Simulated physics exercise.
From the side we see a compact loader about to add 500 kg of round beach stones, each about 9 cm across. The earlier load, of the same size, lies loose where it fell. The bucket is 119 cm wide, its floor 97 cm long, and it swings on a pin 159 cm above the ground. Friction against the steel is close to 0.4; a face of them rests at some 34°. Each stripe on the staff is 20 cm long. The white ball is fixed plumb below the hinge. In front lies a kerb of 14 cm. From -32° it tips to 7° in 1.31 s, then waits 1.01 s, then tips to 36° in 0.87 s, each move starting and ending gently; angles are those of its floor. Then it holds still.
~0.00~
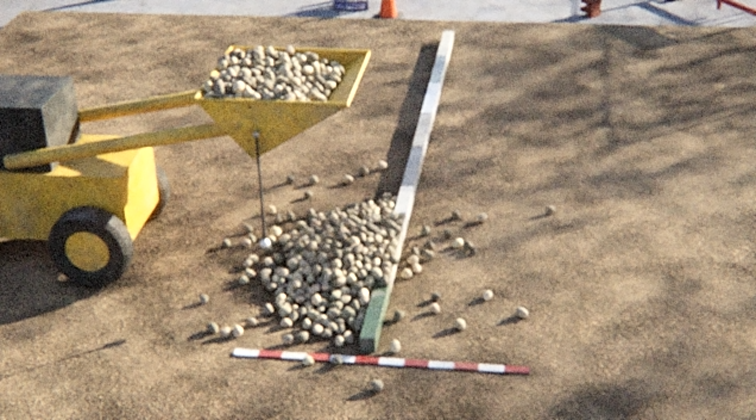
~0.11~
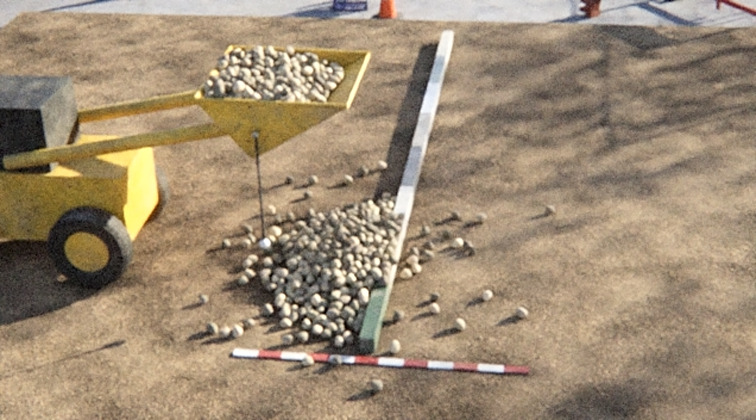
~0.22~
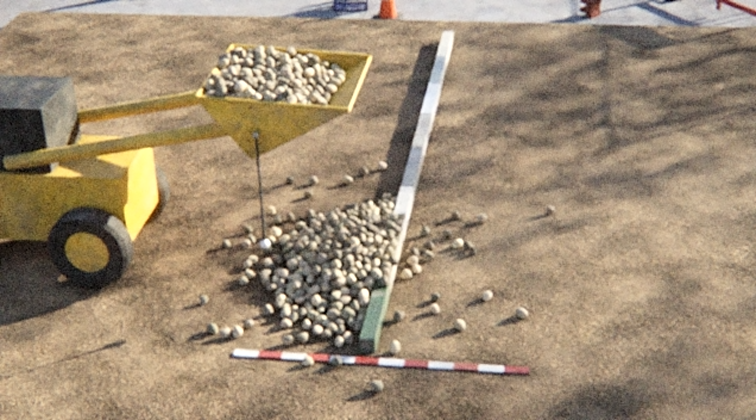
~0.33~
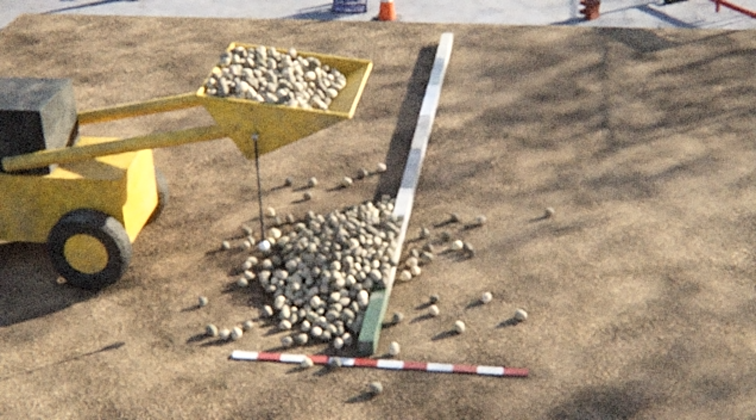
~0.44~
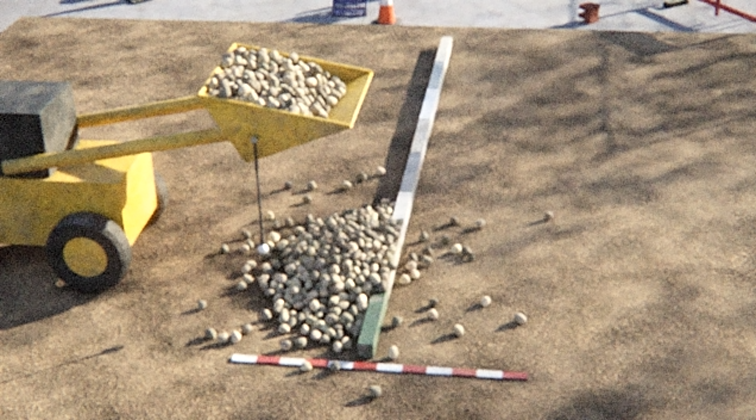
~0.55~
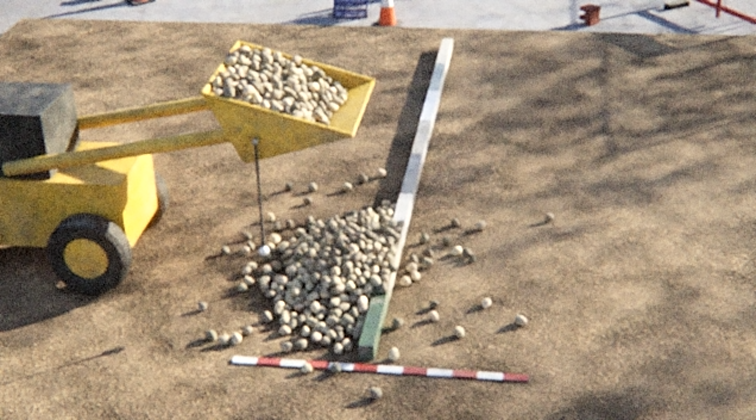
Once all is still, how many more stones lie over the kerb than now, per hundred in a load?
Close to 79 parts in a hundred.
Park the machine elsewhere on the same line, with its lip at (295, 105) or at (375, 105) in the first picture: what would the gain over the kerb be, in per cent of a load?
About 20 and 95 per cent.
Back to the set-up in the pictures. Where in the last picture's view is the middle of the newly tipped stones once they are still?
Near (425, 266).
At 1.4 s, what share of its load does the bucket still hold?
Roughly 100 per cent is still inside.
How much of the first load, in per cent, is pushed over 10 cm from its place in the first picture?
About 5 per cent.
After 1.0 s the floor is at 1°; in per cent of one load, 100 in the bucket, 96 on this side of the kerb, 4 over the kerb; the foremost stones are at (487, 267).
After 1.4 s the floor is at 7°; in per cent of one load, 99 in the bucket, 97 on this side of the kerb, 4 over the kerb; the foremost stones are at (487, 267).
After 3.6 s the floor is at 36°; in per cent of one load, 3 in the bucket, 136 on this side of the kerb, 62 over the kerb; the foremost stones are at (550, 236).
After 6.5 s the floor is at 36°; in per cent of one load, 0 in the bucket, 118 on this side of the kerb, 83 over the kerb; the foremost stones are at (558, 243). Net gain over the kerb, 79.
